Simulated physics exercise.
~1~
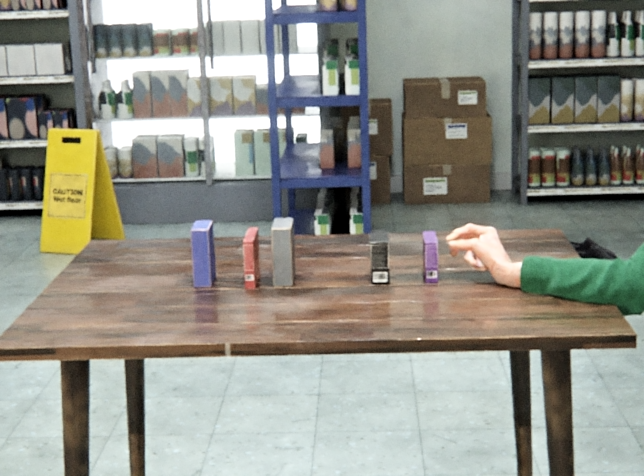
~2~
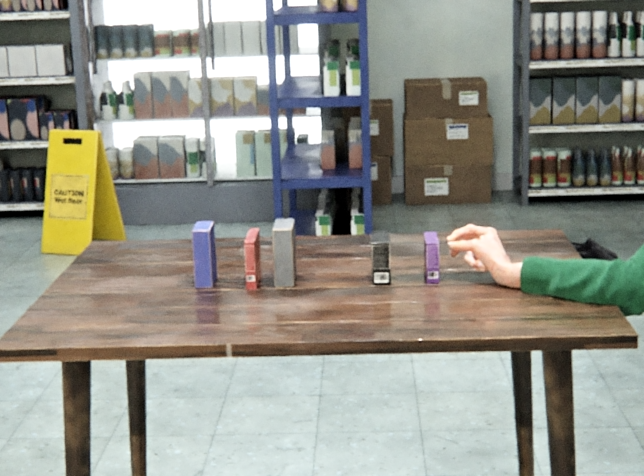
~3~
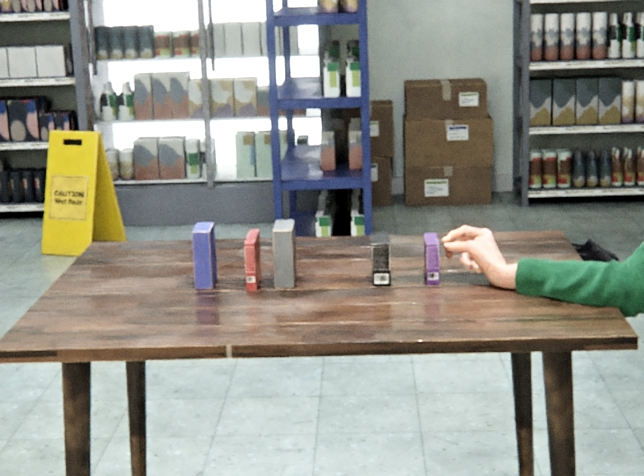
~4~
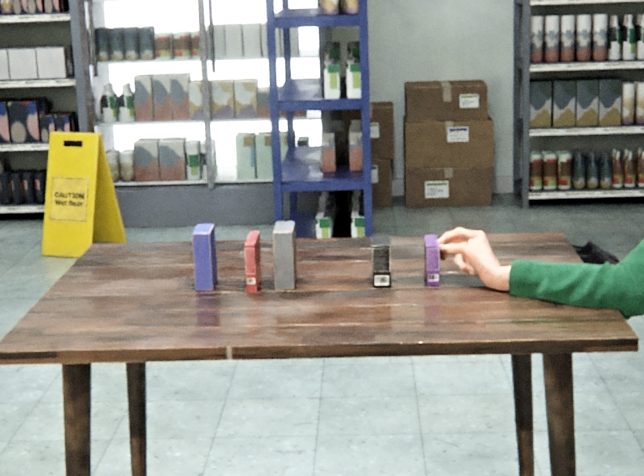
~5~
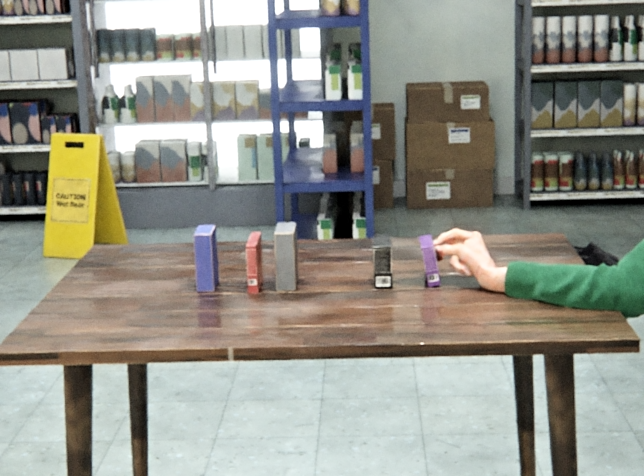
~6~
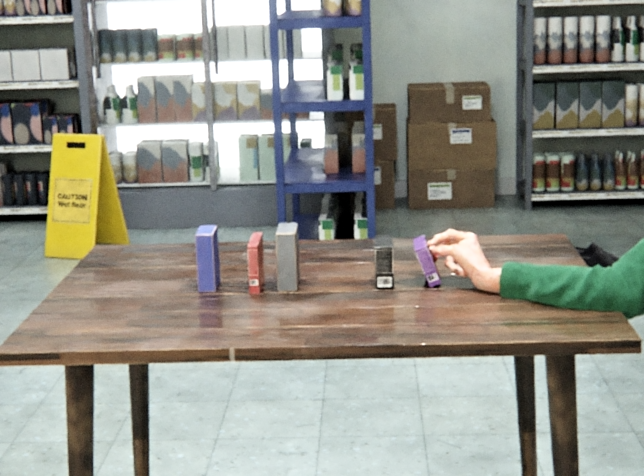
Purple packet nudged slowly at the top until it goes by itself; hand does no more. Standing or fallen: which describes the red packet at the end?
Standing.
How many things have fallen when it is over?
That makes 1 altogether.
Then, 0.20 s later than the last frame, purple packet 66° over.
Then, 0.30 s later than the last frame, purple packet 90° over.
When it is over, all 3 as before. End places, in pixels of the last picture, red packet near (256, 263).
